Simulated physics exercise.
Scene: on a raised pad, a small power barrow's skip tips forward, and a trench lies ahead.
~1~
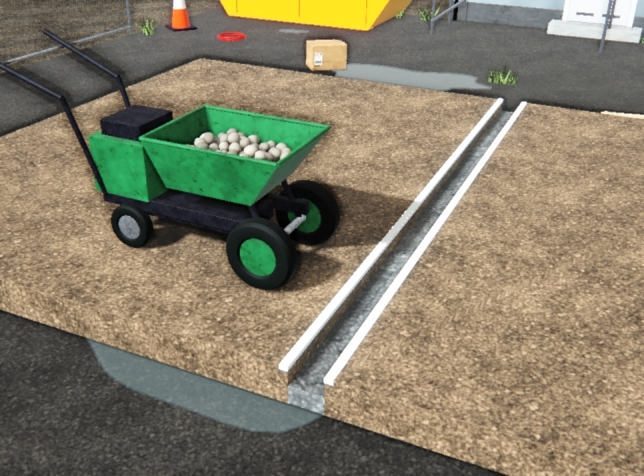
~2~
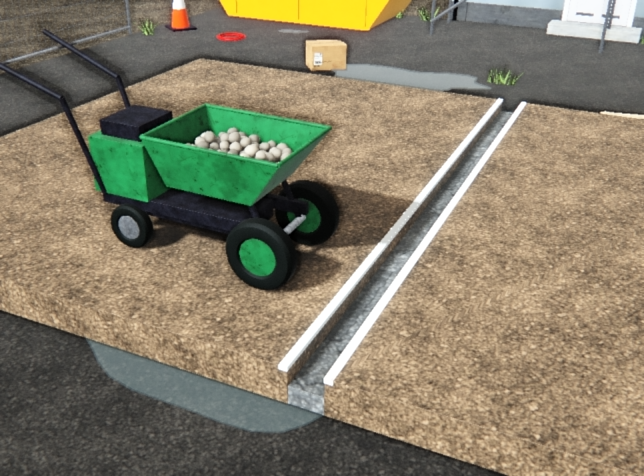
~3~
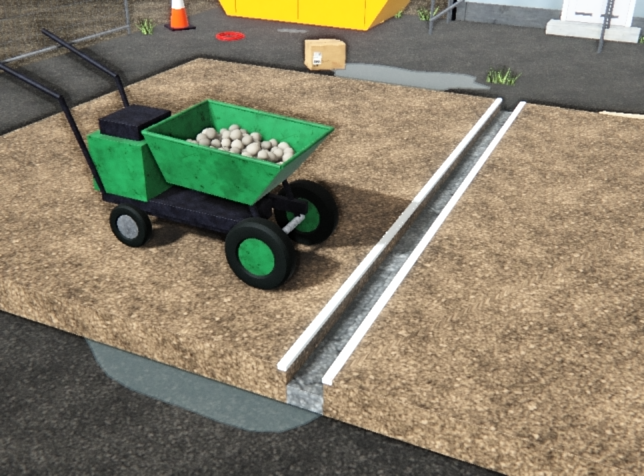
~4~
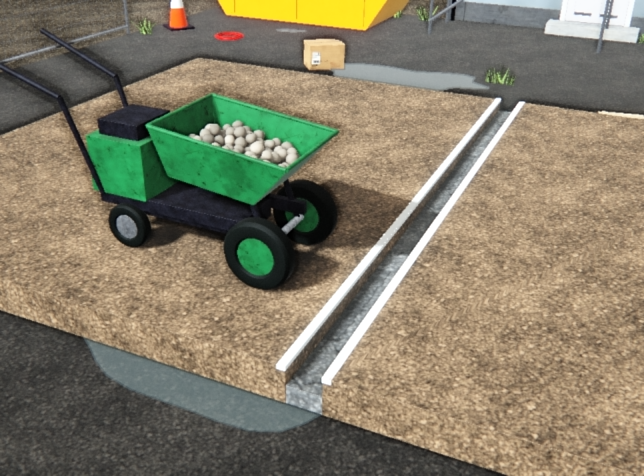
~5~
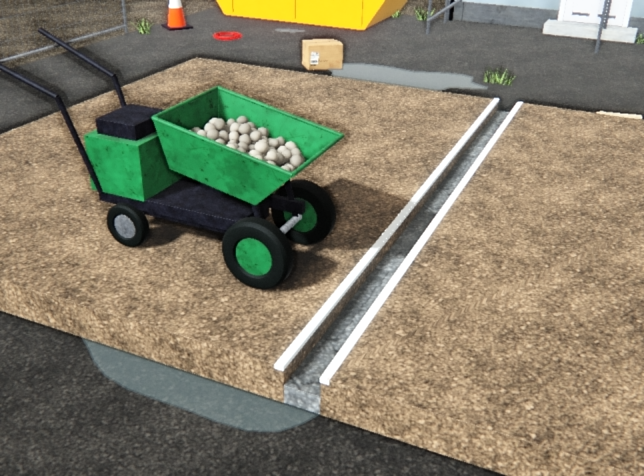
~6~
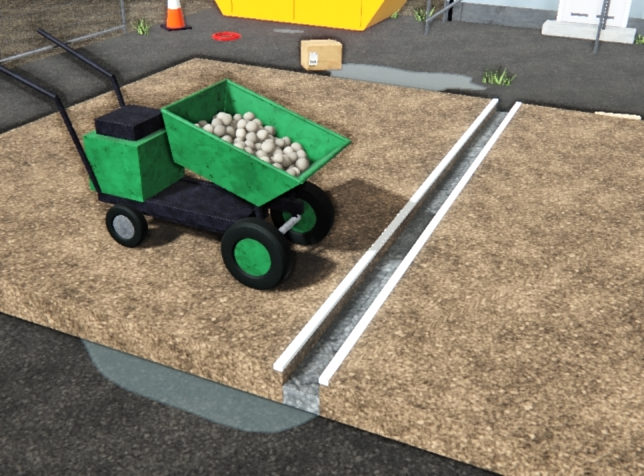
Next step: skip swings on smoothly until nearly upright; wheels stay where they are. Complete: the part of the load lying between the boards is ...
Less than half.
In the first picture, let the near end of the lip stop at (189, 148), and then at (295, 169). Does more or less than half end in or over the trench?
Place one: The lesser share; place two: The lesser share.
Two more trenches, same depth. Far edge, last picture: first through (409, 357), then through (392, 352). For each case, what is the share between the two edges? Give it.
In order: Some 100 per cent, then some 90 per cent.
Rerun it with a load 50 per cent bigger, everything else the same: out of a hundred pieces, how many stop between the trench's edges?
About 20 per cent.
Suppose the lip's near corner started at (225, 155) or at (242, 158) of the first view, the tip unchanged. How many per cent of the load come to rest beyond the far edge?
Try 1: 10 %. Try 2: 20 %.
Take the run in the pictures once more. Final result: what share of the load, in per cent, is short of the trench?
I'd estimate about 0 per cent of the load.
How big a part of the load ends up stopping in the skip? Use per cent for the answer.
Estimate: Some 0 %.
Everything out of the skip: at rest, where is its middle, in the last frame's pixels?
Somewhere around (406, 289) in the final view.
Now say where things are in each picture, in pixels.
The first frame shows lip of the skip at (277, 165), level; top of the load at (223, 157), river pebbles; first edge of the trench at (314, 329); far edge at (356, 341), the trench under half as wide as the skip, and about half as deep as wide.
The second frame shows lip of the skip at (278, 166), level; top of the load at (225, 147).
The third frame shows lip of the skip at (281, 167), tipped barely; top of the load at (227, 144).
The fourth frame shows lip of the skip at (286, 170), tipped a little; top of the load at (208, 140).
The fifth frame shows lip of the skip at (293, 175), tipped a little; top of the load at (213, 135).
The sixth frame shows lip of the skip at (301, 182), tipped clearly; top of the load at (220, 131); first edge of the trench at (308, 329); far edge at (351, 341).
Soon, skip tipped steeply; all in the skip.
A while on, skip tipped right over; most in the skip; a stray few in or heaped over the trench; about a quarter beyond it; a stray few falling.
Towards the end, skip tipped right over; a small part in the skip; about a quarter in or heaped over the trench; about two thirds beyond it.
Finally, skip tipped right over; a stray few in the skip; about a quarter in or heaped over the trench; about two thirds beyond it.
